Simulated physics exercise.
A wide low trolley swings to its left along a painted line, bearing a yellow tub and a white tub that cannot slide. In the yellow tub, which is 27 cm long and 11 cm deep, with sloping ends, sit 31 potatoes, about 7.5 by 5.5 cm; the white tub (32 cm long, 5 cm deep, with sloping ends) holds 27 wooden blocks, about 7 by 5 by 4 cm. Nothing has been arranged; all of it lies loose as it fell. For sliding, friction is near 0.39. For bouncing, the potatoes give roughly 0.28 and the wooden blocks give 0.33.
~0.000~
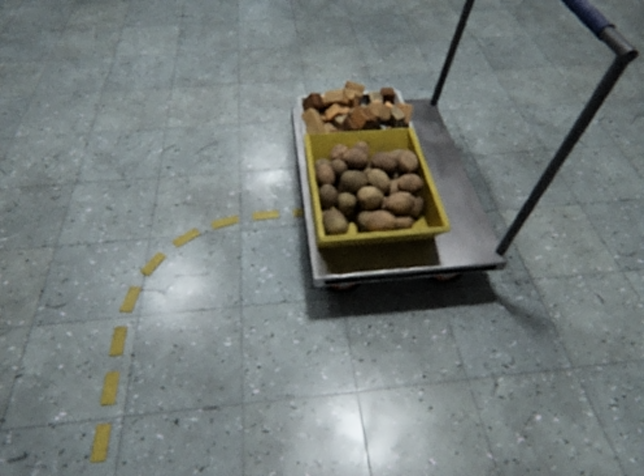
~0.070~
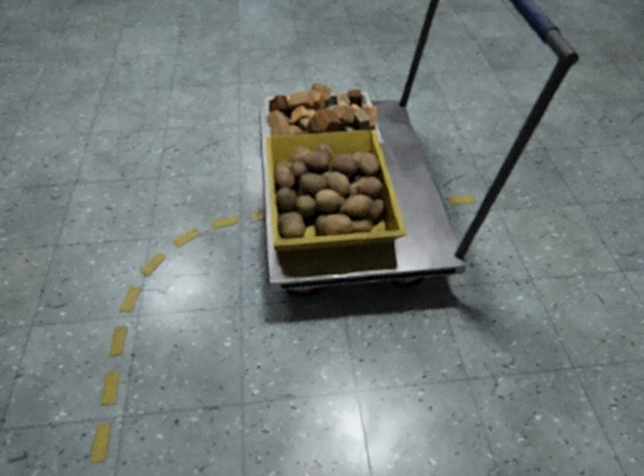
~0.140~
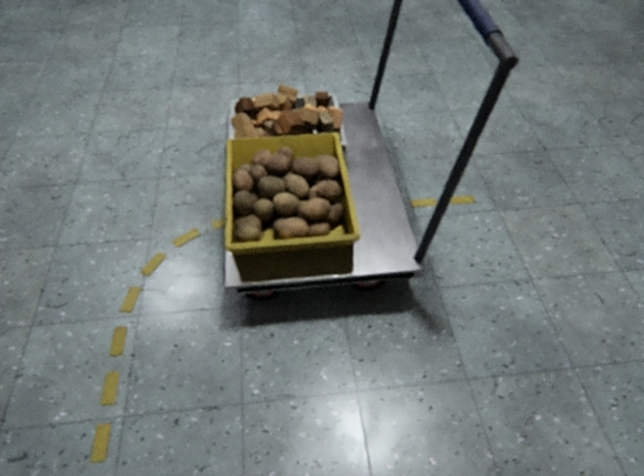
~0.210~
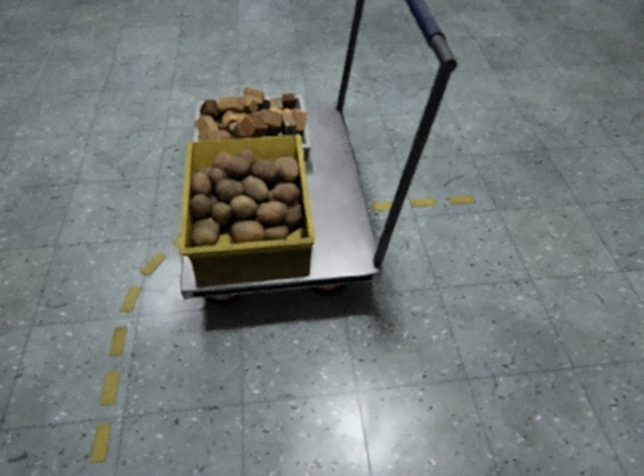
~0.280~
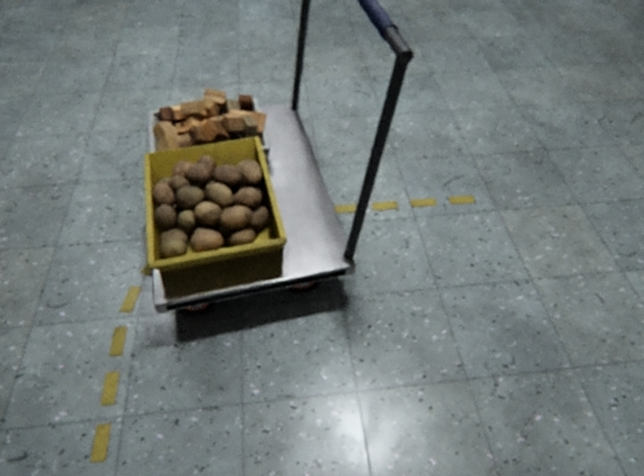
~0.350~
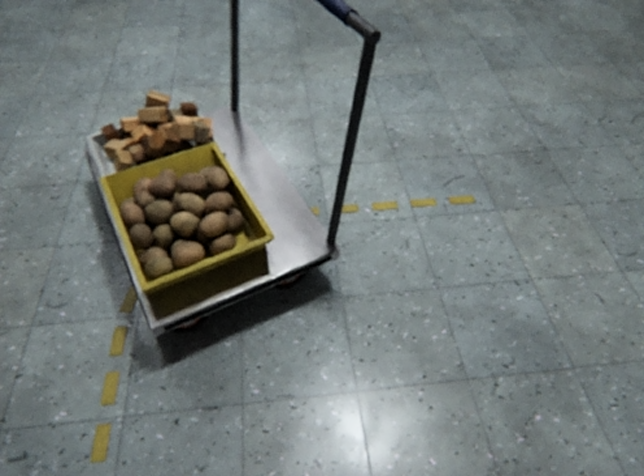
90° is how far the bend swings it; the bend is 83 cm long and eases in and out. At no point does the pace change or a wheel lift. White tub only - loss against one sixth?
Honestly, the losses climb beyond a sixth.
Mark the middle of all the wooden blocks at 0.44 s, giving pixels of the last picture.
I'd put it close to (89, 171).
After 0.44 s, 0 of 31 out of the yellow tub and 3 of 27 out of the white tub.
After 0.53 s, 0 of 31 out of the yellow tub and 5 of 27 out of the white tub.
After 0.68 s, 0 of 31 out of the yellow tub and 7 of 27 out of the white tub.
Outcome (at 1.13 s), 0 of 31 out of the yellow tub and 10 of 27 out of the white tub. Asked share, 10 of 27, 37 per cent.
